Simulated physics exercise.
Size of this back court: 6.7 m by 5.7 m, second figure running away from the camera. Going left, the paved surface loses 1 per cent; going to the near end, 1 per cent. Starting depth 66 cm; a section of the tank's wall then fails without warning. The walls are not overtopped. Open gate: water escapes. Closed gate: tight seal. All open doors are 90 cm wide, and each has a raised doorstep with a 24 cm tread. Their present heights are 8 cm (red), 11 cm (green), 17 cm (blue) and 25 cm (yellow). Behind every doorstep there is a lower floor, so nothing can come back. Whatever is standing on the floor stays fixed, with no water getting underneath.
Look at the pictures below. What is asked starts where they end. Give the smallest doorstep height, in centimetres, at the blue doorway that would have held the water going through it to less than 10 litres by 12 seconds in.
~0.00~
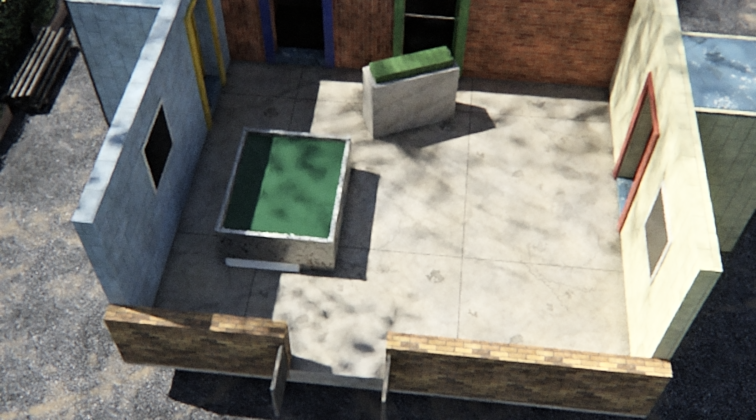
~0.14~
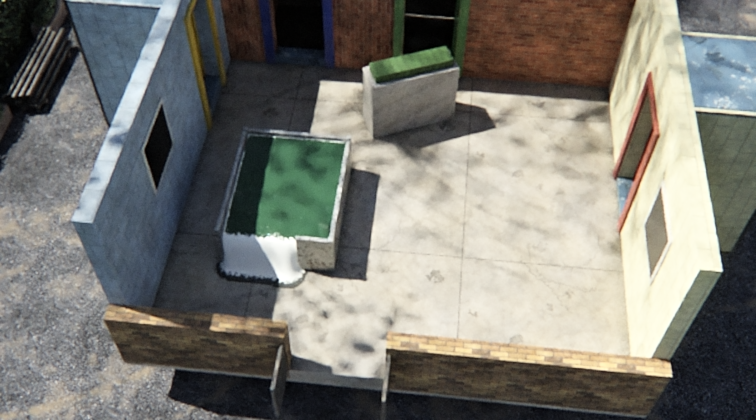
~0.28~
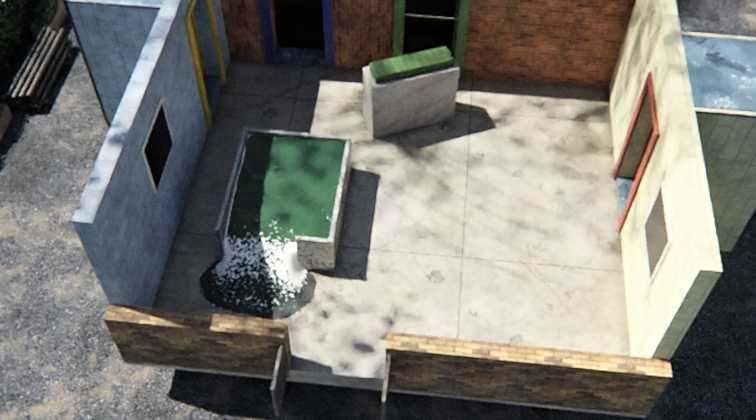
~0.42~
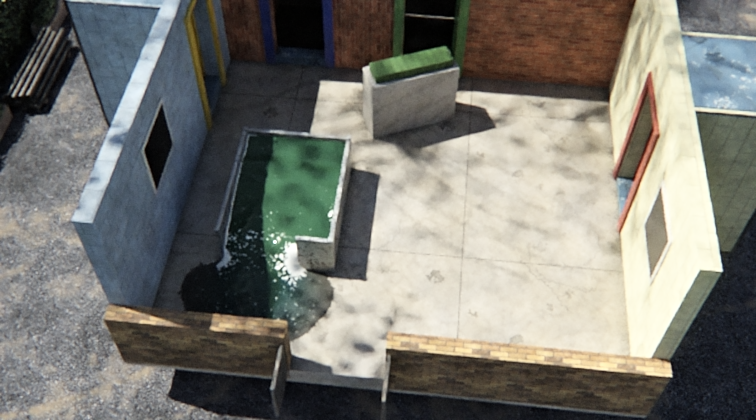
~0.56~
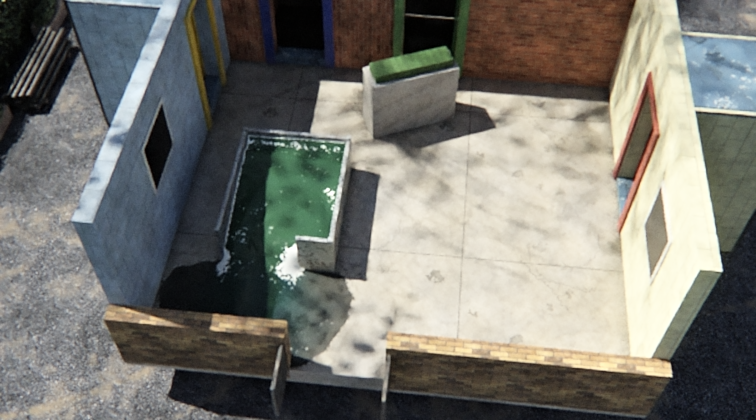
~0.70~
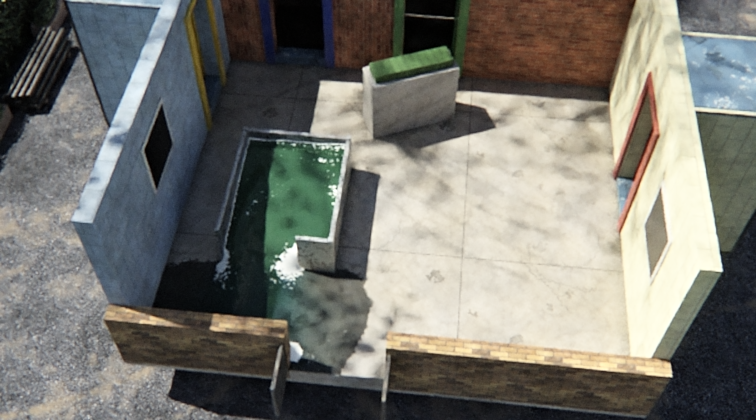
The smallest height is about 9 cm.
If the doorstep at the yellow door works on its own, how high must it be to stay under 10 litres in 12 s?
Roughly 7.5 cm at the yellow door.
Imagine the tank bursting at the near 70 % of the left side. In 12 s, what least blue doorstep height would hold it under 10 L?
I'd say close to 16 cm.
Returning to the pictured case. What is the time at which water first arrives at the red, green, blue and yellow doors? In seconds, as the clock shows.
The red door gets it at 5.0 s, the green door at 5.0 s, the blue door at 3.2 s and the yellow door at 2.6 s.
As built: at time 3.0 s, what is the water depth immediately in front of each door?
In cm: Red 0, green 0, blue 0, yellow 5.
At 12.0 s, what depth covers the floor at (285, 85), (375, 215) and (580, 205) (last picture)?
Taking the spots in order: About 4, 3 and 4 centimetres.
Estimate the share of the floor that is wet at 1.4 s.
Wet share: Near 10 %.
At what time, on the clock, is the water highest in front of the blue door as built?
That happens close to 4.0 s on the clock.
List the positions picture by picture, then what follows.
Still water, 66 cm deep, in the tank at (286, 185); the blue door at (297, 20) is dry, in the first frame.
The front is at (229, 276), 0.3 m from the gap at (261, 252); 0.3 m2 of floor is wet, 66 cm left at the back, in the second frame.
The front is at (259, 312), 0.8 m from the gap at (261, 254); 1.0 m2 of floor is wet, 66 cm left at the back, in the third frame.
The front is at a hidden place, 1.3 m from the gap at (262, 255); 2.0 m2 of floor is wet, 65 cm left at the back, in the fourth frame.
The front is at a hidden place, 1.6 m from the gap at (262, 255); 3.0 m2 of floor is wet, 58 cm left at the back, in the fifth frame.
Water pours out at (262, 255) and has run 1.8 m, to a hidden place; about 6 cm deep outside, 56 cm at the back; the blue door at (297, 20), 4.3 m from the gap, is still 4.4 m from the nearest water, in the sixth frame.
After 1.4 s water covers 10 % of the floor, deepest (60 cm) near (156, 340); it has not reached the blue door.
After 3.0 s water covers 40 % of the floor, deepest (30 cm) near (143, 339); it has not reached the blue door.
After 12.0 s water covers 95 % of the floor, deepest (8 cm) near (322, 164); 5 cm at the blue door, 0 litres in over its 17 cm doorstep.
At the blue door as built, the water arrived by 3.2 s and peaked near 12 cm at 4.0 s.
With a doorstep of 8 cm, 16 litres would have come in within the 12 s; with 11 cm, 4 litres. So under 10 litres takes about 9 cm.
